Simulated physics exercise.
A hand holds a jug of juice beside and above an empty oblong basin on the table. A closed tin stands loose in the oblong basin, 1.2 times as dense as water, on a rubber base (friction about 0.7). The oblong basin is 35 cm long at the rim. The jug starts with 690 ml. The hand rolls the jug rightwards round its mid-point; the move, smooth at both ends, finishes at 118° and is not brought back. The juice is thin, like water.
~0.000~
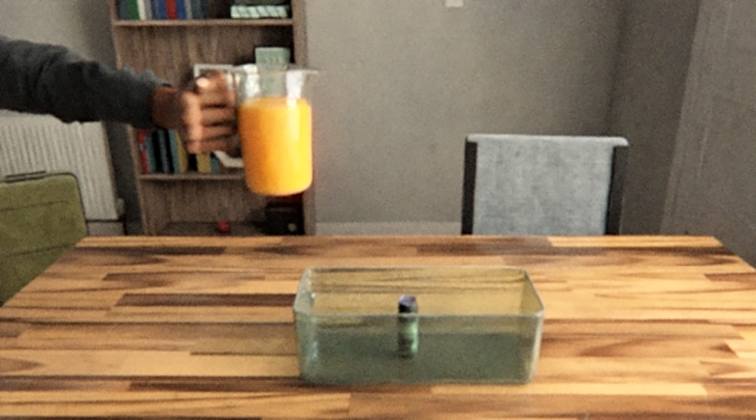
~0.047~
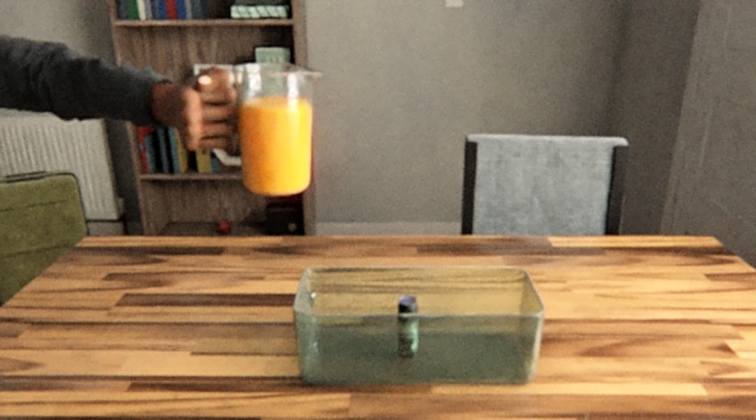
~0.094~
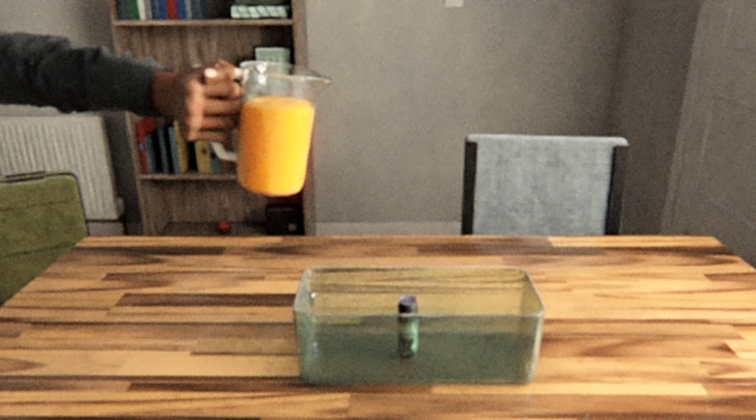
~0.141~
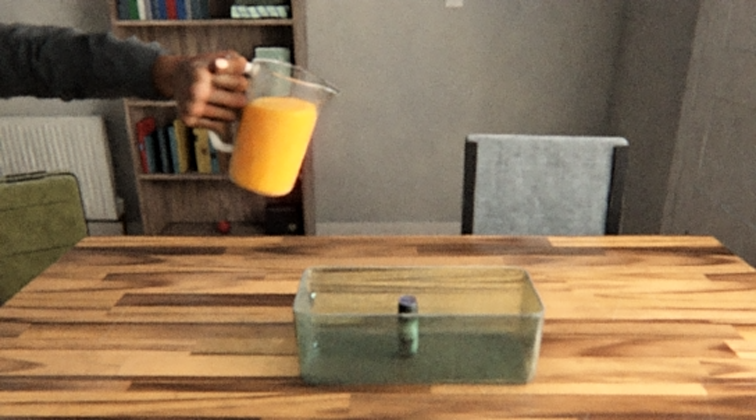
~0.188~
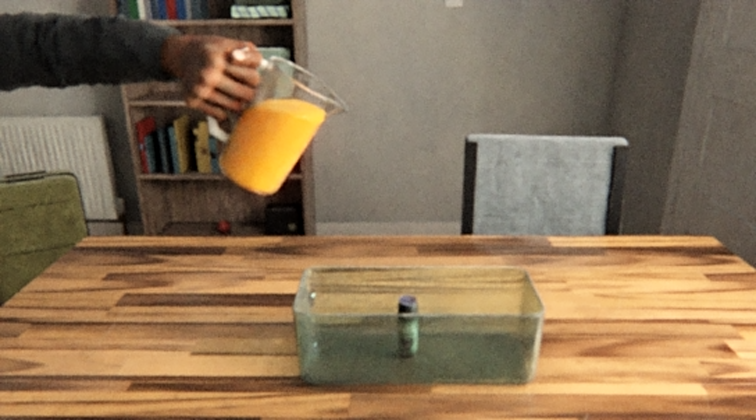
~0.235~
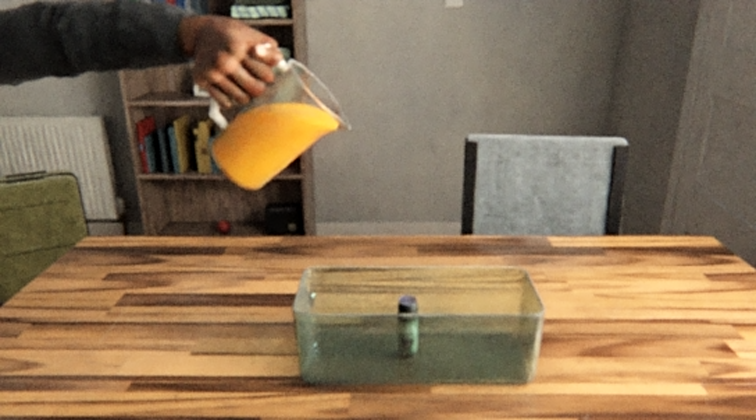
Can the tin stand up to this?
It goes over.
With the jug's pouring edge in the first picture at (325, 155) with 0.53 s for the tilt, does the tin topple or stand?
Then it stays up.
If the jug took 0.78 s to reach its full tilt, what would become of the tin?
Then it falls.
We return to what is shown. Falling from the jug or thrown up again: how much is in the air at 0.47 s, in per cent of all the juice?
About 36 per cent.
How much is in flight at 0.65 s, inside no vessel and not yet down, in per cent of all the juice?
Some 32 per cent.
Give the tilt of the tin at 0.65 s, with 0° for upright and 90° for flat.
Near 10° from upright.
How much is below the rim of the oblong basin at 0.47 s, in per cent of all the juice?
Some 5 per cent.
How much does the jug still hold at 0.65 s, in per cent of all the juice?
About 12 per cent.
Then, 0.47 s in, the tilt is 115° and 58 per cent is still to pour; the tin stands where it began.
Then, 0.65 s in, the tilt is 118° and 12 per cent is still to pour; the tin leans 8°.
Then, 0.83 s in, the tilt is 118° and 0 per cent is still to pour; the tin lies on its side.
Then, 1.03 s in, the tilt is 118° and 0 per cent is still to pour; the tin lies on its side.
Finally, the tin lies on its side.
